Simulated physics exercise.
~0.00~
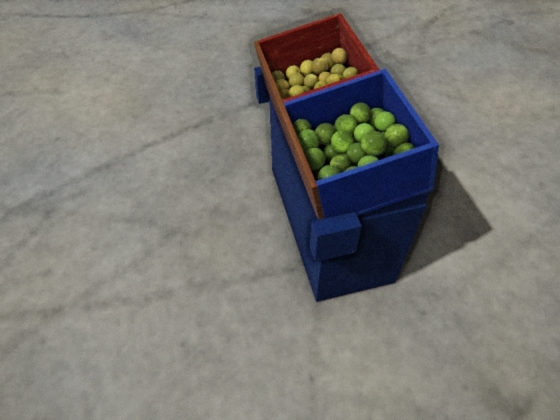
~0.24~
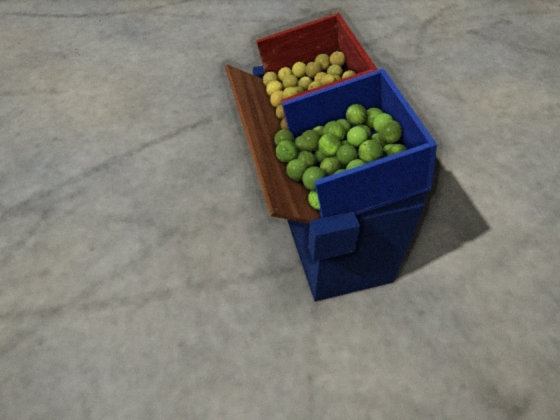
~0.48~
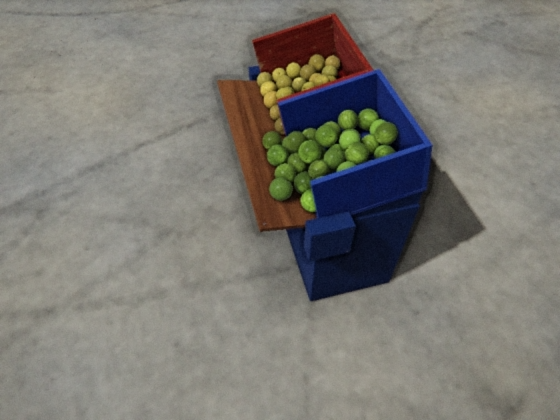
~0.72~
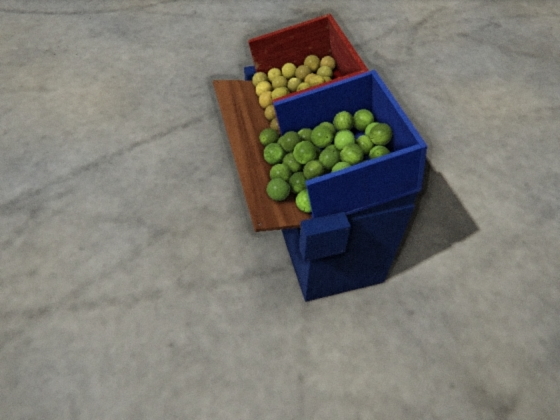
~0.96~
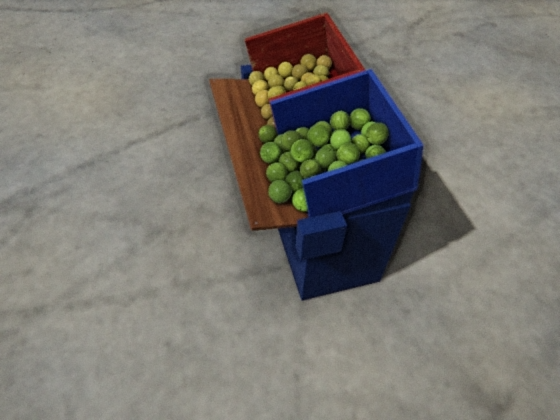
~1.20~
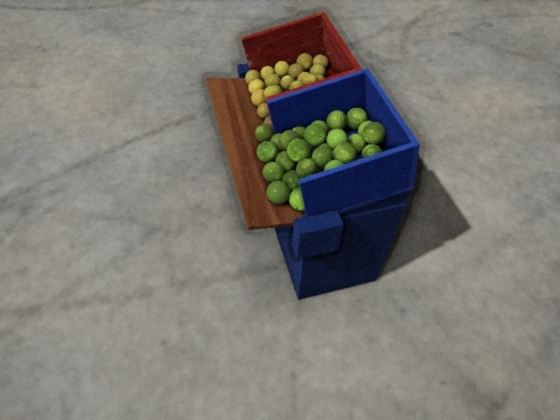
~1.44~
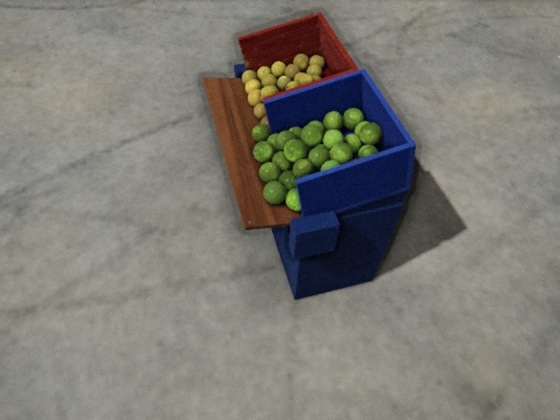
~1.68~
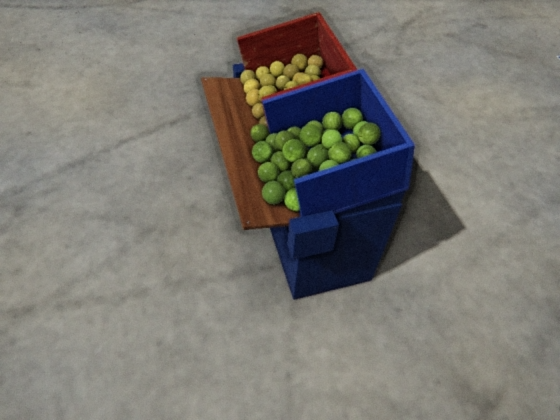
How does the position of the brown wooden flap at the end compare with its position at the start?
At the start the flap leans up along the left side of the bins. By the end it has been let down to the left and lies on its side, with some of the fruit resting on it.
On a grey, marbled stone floor seen from above at an angle, a blue display bin of round green fruit stands in front of a red one holding yellow fruit. A brown wooden flap leans up along their left side, with a small blue block at its near end. The flap swings down to the left, and some of the fruit shifts toward it and spreads onto the board. The flap then lies over on its side while the view pans slightly right. At the end the fruit rests in the bins and on the flap, with none on the floor.
